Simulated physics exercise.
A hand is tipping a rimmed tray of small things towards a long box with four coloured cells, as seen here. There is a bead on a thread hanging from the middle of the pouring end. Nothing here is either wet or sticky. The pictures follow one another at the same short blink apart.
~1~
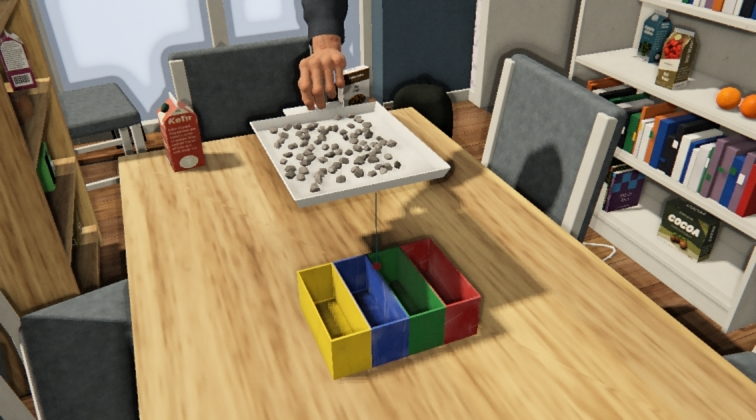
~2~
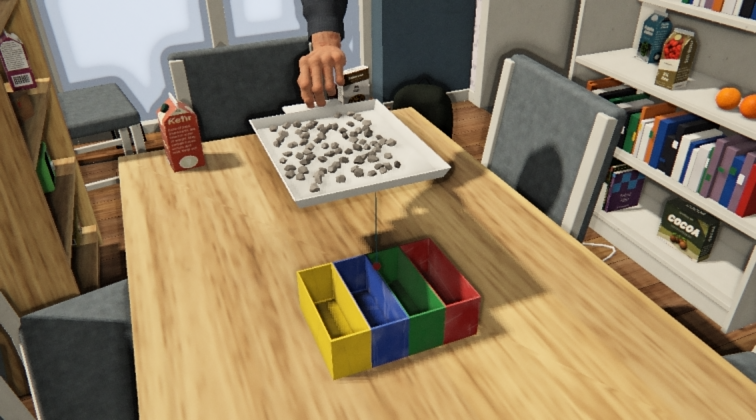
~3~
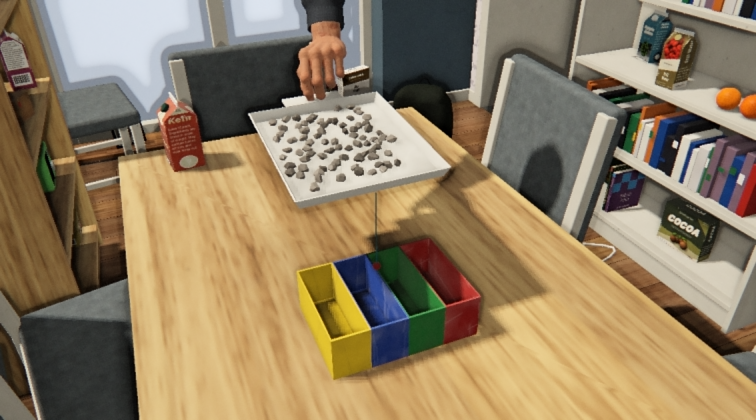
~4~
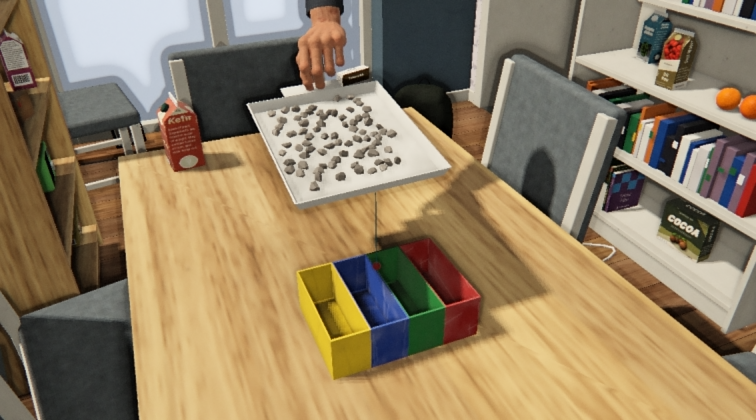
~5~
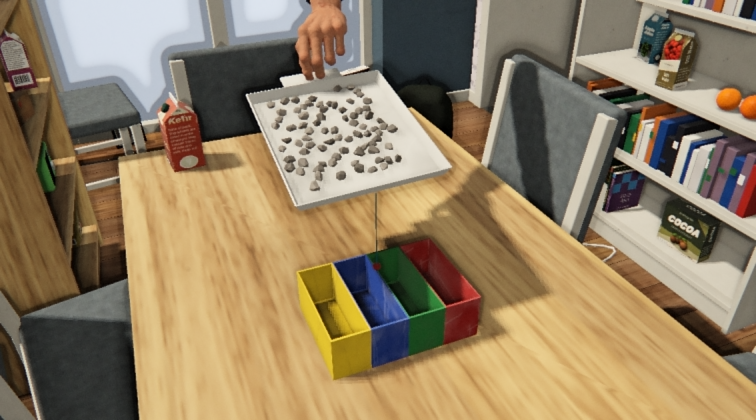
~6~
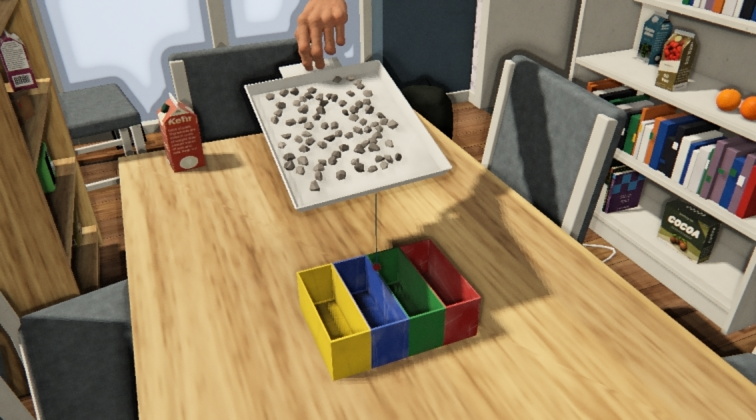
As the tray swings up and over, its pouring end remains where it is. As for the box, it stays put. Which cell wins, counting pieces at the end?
The yellow cell wins.
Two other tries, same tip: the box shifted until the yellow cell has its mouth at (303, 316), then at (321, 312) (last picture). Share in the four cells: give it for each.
Roughly 100% on the first try and 90% on the second.
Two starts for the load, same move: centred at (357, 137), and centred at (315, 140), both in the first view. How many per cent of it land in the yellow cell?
First try 30 %, second try 30 %.
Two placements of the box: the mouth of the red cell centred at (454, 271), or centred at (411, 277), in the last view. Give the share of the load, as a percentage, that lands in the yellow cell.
It would be near 30 per cent first and near 30 per cent second.
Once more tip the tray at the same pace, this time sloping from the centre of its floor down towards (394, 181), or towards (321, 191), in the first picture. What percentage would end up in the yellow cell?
The first try yields 0 percent and the second 50 percent.
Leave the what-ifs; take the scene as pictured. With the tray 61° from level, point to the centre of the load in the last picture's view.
About (347, 192).
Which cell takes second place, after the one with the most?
Runner-up: Blue.
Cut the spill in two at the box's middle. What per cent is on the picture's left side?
Around 90 per cent, I reckon.
Soon, tray tipped steeply; most on the tray; about a quarter falling or outside the box.
A while on, tray tipped right over; a stray few on the tray; about a quarter in the yellow cell; about a quarter in the blue cell; a small part in the green cell; a stray few in the red cell; about a third falling or outside the box.
Towards the end, tray tipped past a quarter turn; about a third in the yellow cell; about a quarter in the blue cell; about a quarter in the green cell; about a quarter falling or outside the box.
Finally, tray tipped past a quarter turn; about a third in the yellow cell; about a quarter in the blue cell; about a quarter in the green cell; none in the red cell; about a quarter outside the box.
